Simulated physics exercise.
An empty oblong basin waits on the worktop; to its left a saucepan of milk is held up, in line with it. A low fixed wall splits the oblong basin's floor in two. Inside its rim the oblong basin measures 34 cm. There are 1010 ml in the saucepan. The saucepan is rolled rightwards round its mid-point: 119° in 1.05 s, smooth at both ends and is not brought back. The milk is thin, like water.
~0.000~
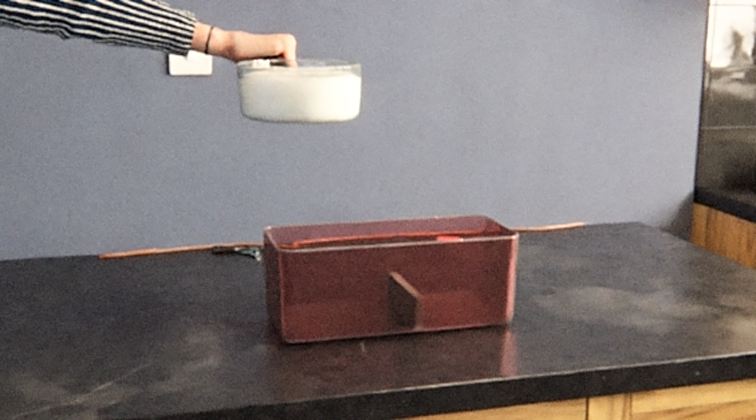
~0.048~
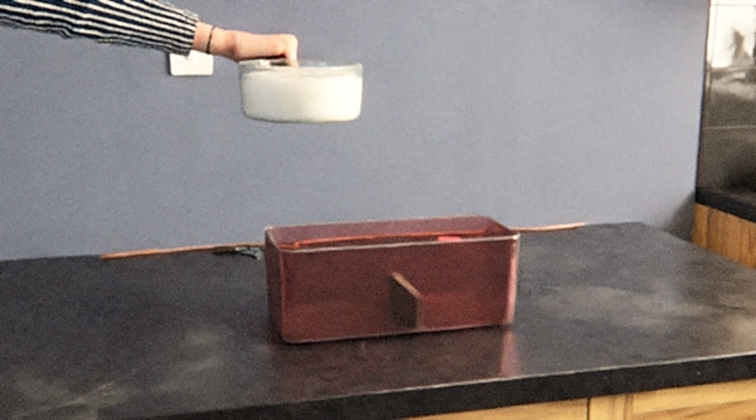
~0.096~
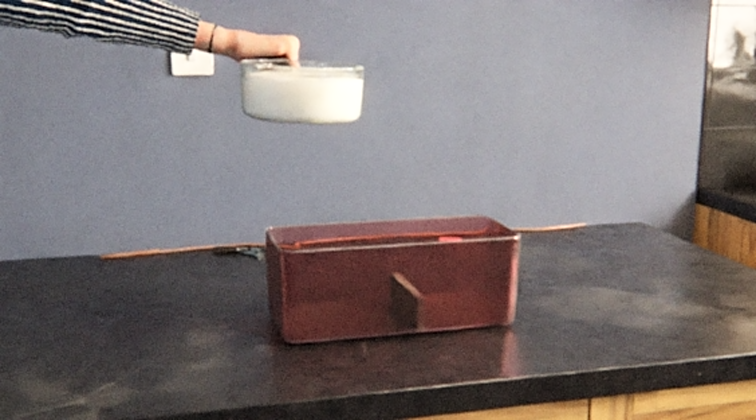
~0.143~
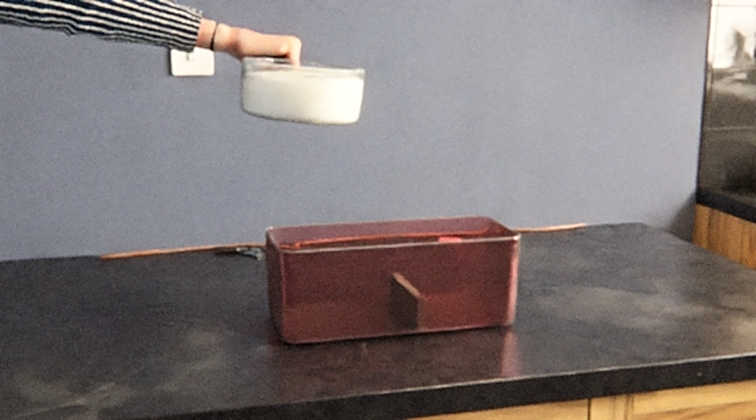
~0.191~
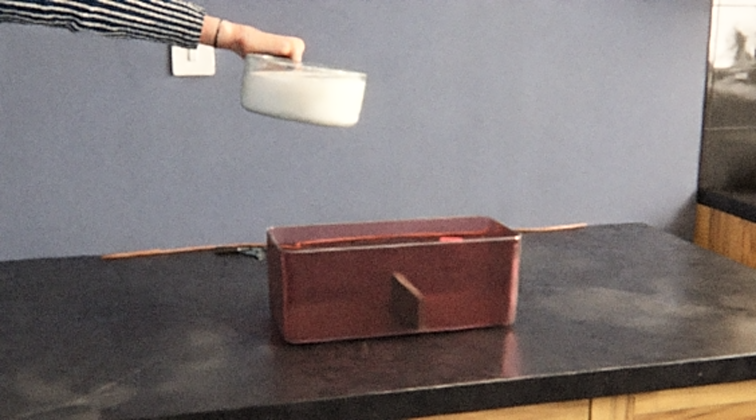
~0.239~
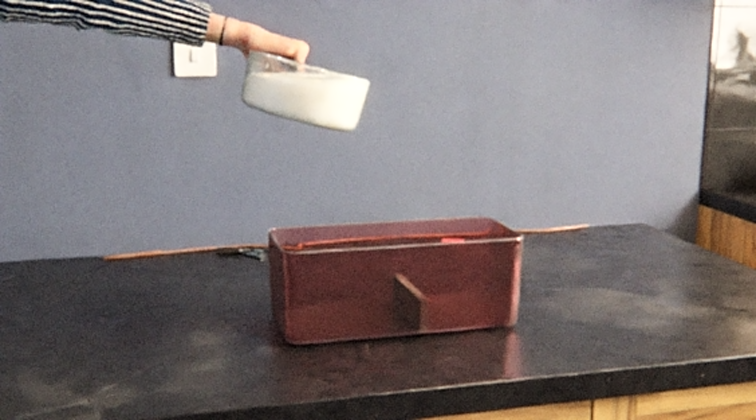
Saucepan of milk tilting gradually to the right in a hand above an empty red oblong basin on a dark worktop.
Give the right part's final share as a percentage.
The far part has some 52 per cent.
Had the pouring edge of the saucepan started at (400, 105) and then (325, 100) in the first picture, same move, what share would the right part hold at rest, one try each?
First 70, then 15 per cent.
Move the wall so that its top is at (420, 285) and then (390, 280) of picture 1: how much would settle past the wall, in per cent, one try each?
First 35, then 65 per cent.
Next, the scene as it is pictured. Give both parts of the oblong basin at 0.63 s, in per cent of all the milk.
Left about 4, right about 12.
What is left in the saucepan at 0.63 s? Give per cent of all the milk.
Near 34 in a hundred.
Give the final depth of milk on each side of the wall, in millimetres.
Left about 18 mm, right about 28 mm.
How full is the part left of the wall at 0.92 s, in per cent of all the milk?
Some 36 per cent.
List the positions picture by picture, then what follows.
In the first frame, it leans 0°; its right rim is at (358, 65); the milk meets the walls at (241, 76) and (354, 75); the oblong basin's rim runs from (271, 240) to (502, 226); the wall's top is at (405, 285).
In the second frame, it leans 1°; its right rim is at (359, 66); the milk meets the walls at (241, 76) and (356, 75).
In the third frame, it leans 2°; its right rim is at (360, 68); the milk meets the walls at (243, 76) and (357, 76).
In the fourth frame, it leans 5°; its right rim is at (361, 71); the milk meets the walls at (244, 75) and (358, 77).
In the fifth frame, it leans 9°; its right rim is at (363, 76); the milk meets the walls at (245, 76) and (360, 78).
In the sixth frame, it leans 15°; its right rim is at (366, 82); the milk meets the walls at (247, 77) and (363, 80).
After 0.63 s the tilt is 78° and 34 per cent is still to pour, 4 is left of the wall and 12 right of it.
After 0.92 s the tilt is 115° and 3 per cent is still to pour, 35 is left of the wall and 52 right of it.
After 1.22 s the tilt is 119° and 0 per cent is still to pour, 47 is left of the wall and 52 right of it.
After 1.55 s the tilt is 119° and 0 per cent is still to pour, 47 is left of the wall and 52 right of it.
In the end 47 per cent lies left of the wall, 52 right of it and 1 outside.
